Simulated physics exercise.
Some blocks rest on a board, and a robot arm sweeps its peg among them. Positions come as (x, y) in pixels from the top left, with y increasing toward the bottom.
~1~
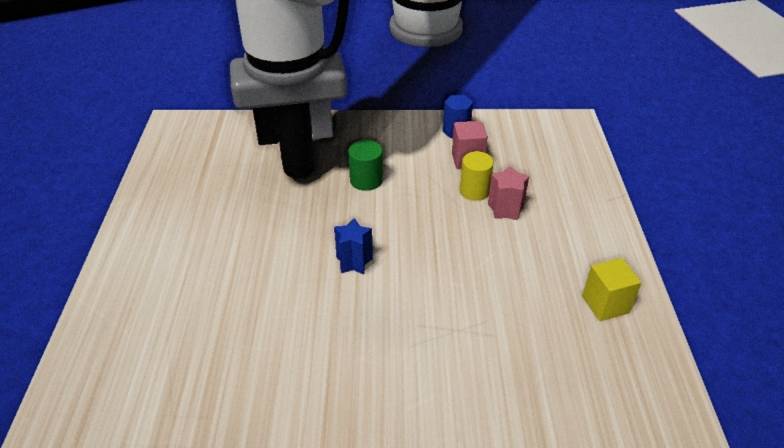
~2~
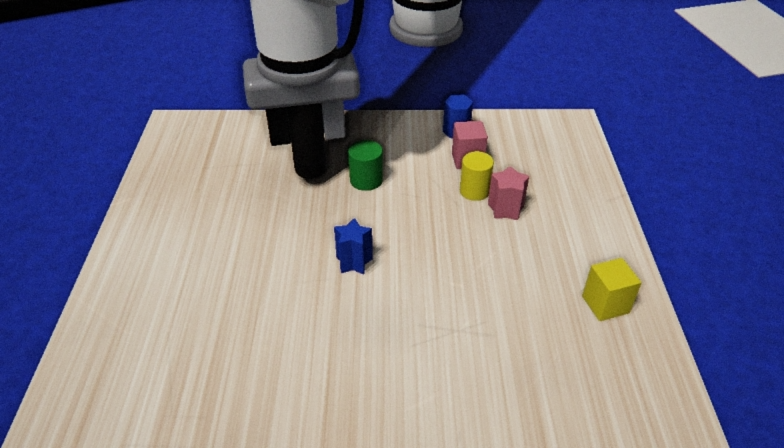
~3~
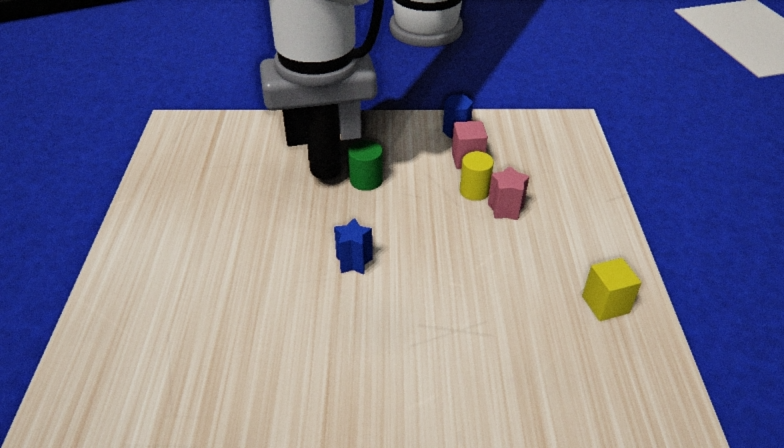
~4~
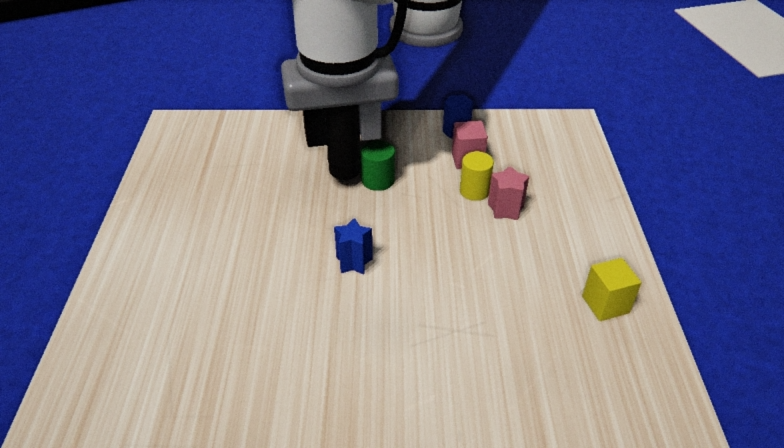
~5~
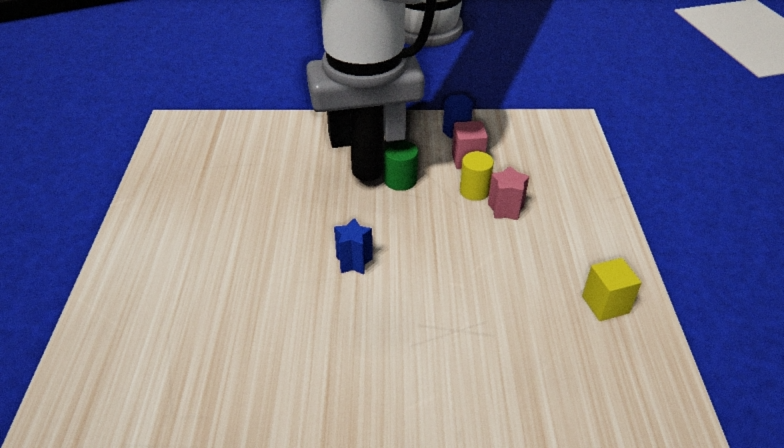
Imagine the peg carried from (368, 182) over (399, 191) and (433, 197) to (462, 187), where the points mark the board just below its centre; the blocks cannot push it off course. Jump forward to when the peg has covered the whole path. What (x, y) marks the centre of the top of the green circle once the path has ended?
The middle of its upper face should be somewhere near (458, 136).
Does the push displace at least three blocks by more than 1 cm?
Answer: Yes.
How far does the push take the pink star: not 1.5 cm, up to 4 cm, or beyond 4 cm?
Short of 1.5 cm.
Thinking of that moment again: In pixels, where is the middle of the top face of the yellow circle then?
Its top centre lands on (498, 157).
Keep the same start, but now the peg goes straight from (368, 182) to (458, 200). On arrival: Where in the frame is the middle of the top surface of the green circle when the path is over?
The middle of its upper face should be somewhere near (456, 147).
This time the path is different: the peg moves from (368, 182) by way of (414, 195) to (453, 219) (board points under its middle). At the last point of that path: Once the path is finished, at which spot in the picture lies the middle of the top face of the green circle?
Its top face will be centred at roughly (441, 151).
What follows on the original path. One third of the way, peg at (399, 182); green circle at (429, 151).
Two thirds of the way, peg at (433, 187); green circle at (449, 148).
At the end, peg at (463, 177); green circle at (458, 136); pink four-sided block at (471, 120), turned 45° clockwise; yellow circle at (498, 157); pink star not moved.
